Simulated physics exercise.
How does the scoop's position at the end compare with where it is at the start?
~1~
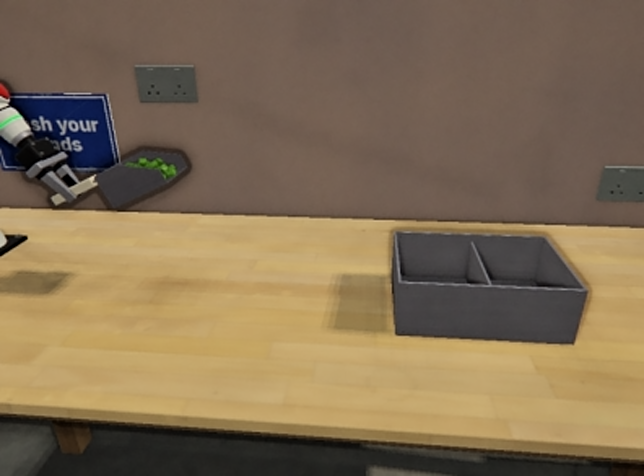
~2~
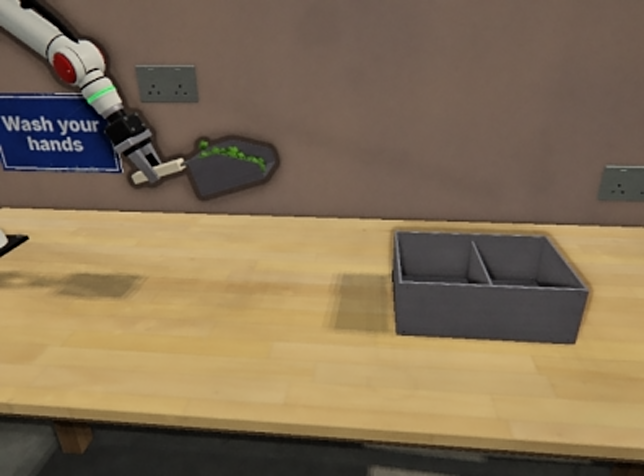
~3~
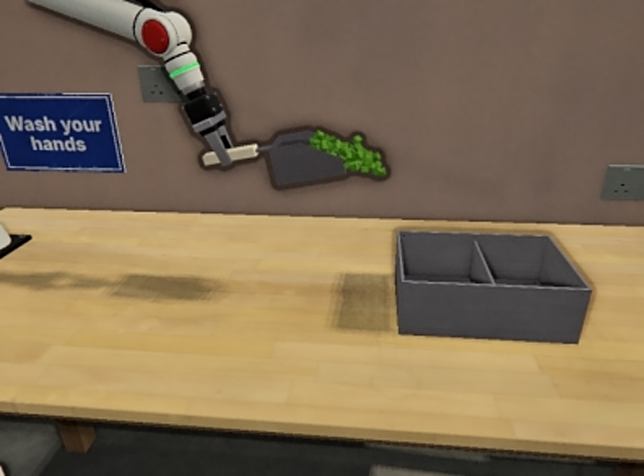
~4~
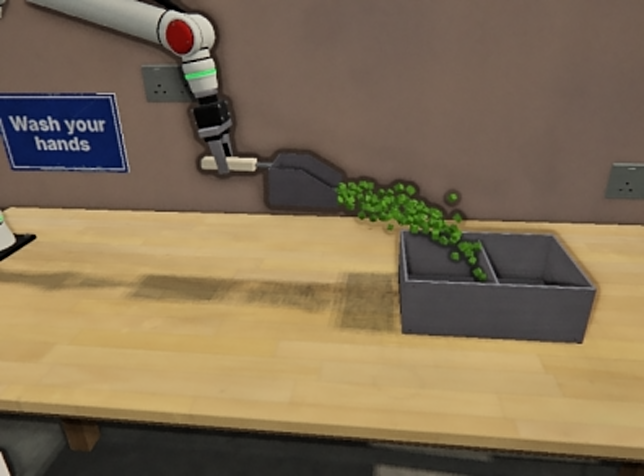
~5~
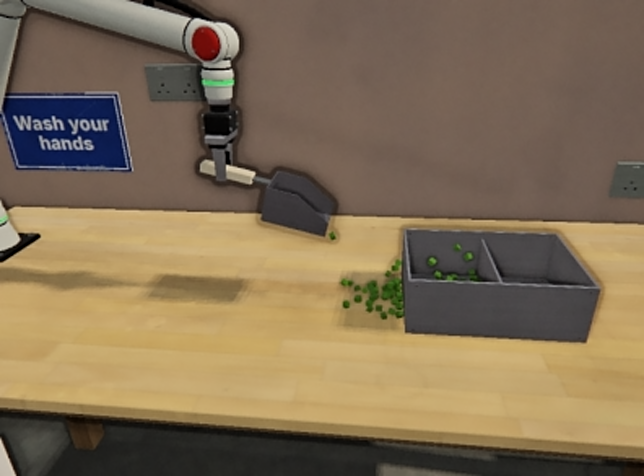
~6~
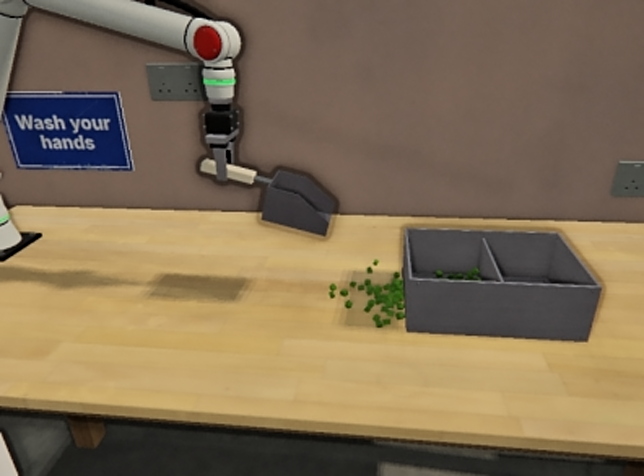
It starts at the far left in front of the blue sign, and it ends further right and a little lower, between the sign and the grey box.
